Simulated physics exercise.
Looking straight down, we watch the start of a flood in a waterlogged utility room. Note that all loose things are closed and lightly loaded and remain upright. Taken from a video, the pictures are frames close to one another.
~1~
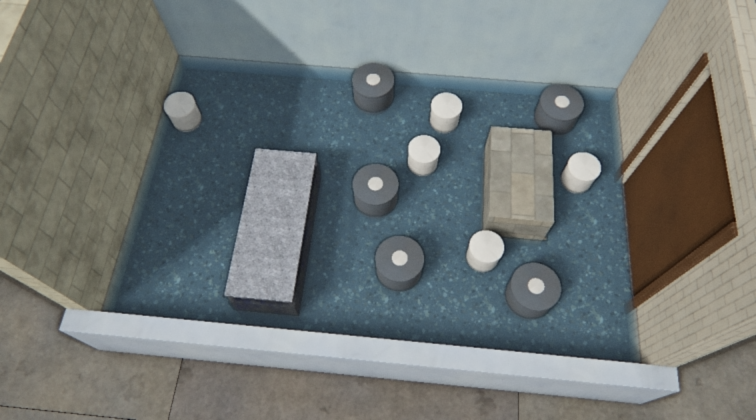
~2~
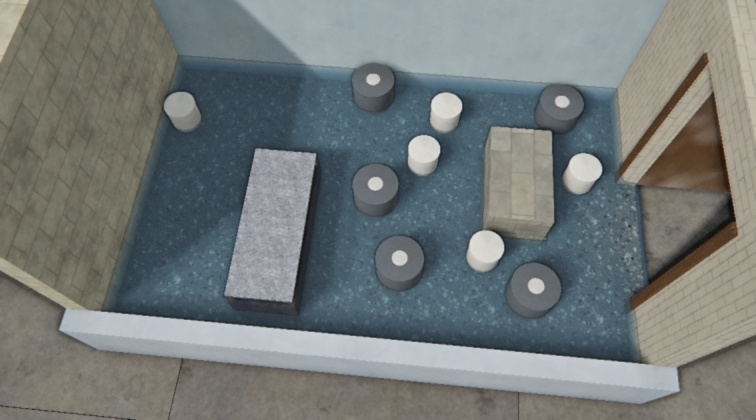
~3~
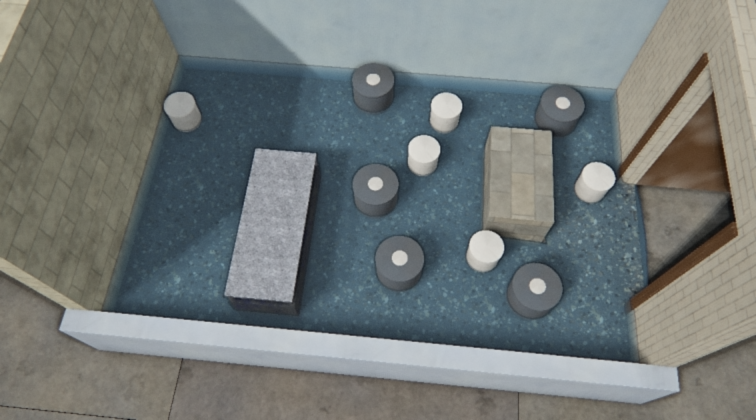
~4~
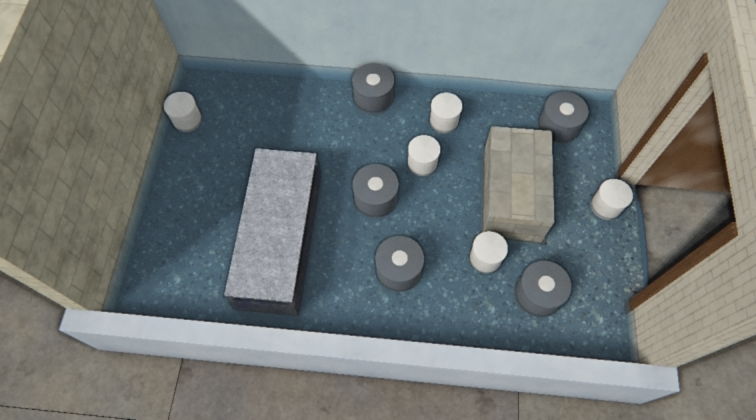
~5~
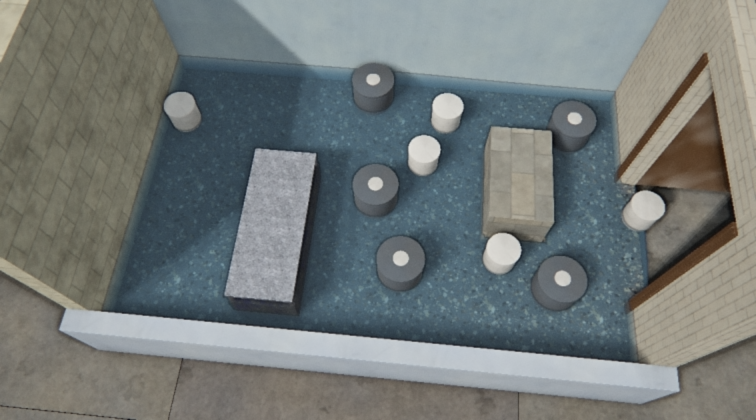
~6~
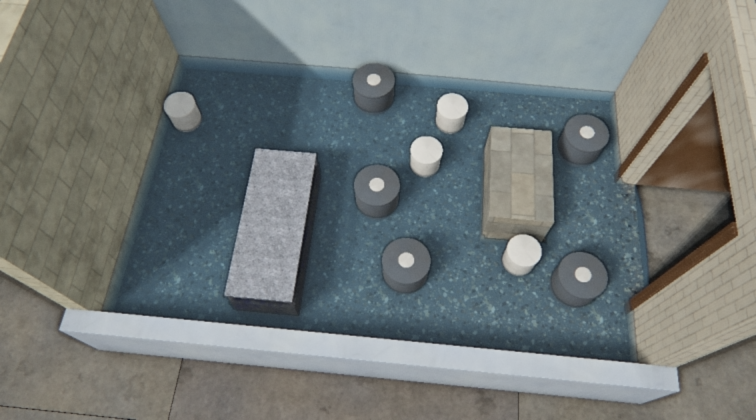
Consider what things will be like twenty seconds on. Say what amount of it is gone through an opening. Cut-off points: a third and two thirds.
My guess is that the bulk, two thirds or beyond, is carried off.
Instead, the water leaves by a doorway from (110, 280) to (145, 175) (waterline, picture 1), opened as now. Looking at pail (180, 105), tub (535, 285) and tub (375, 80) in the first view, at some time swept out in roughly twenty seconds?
First lost, second trapped, third lost.
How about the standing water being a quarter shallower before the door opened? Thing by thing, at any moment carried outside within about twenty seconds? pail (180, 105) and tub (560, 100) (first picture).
So, for the first: Held back, and for the second: Escapes the room.
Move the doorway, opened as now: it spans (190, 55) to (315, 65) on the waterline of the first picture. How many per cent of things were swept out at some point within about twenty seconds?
Roughly 70 in a hundred.
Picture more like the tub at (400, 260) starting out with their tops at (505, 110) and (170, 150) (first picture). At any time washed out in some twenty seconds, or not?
The first copy is swept away and the second is held back.
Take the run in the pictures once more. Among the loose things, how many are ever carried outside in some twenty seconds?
8 in total.
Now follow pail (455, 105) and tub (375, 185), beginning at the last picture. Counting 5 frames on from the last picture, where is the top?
The first should be near (527, 107), the second near (406, 206).
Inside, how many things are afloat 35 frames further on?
2 in total.
A moment on, 3 of 10 are out; 7 afloat.
Next, 6 of 10 are out; 4 afloat.
Later, 8 of 10 are out; 2 afloat.
In the end, 8 of 10 are out; 2 afloat.
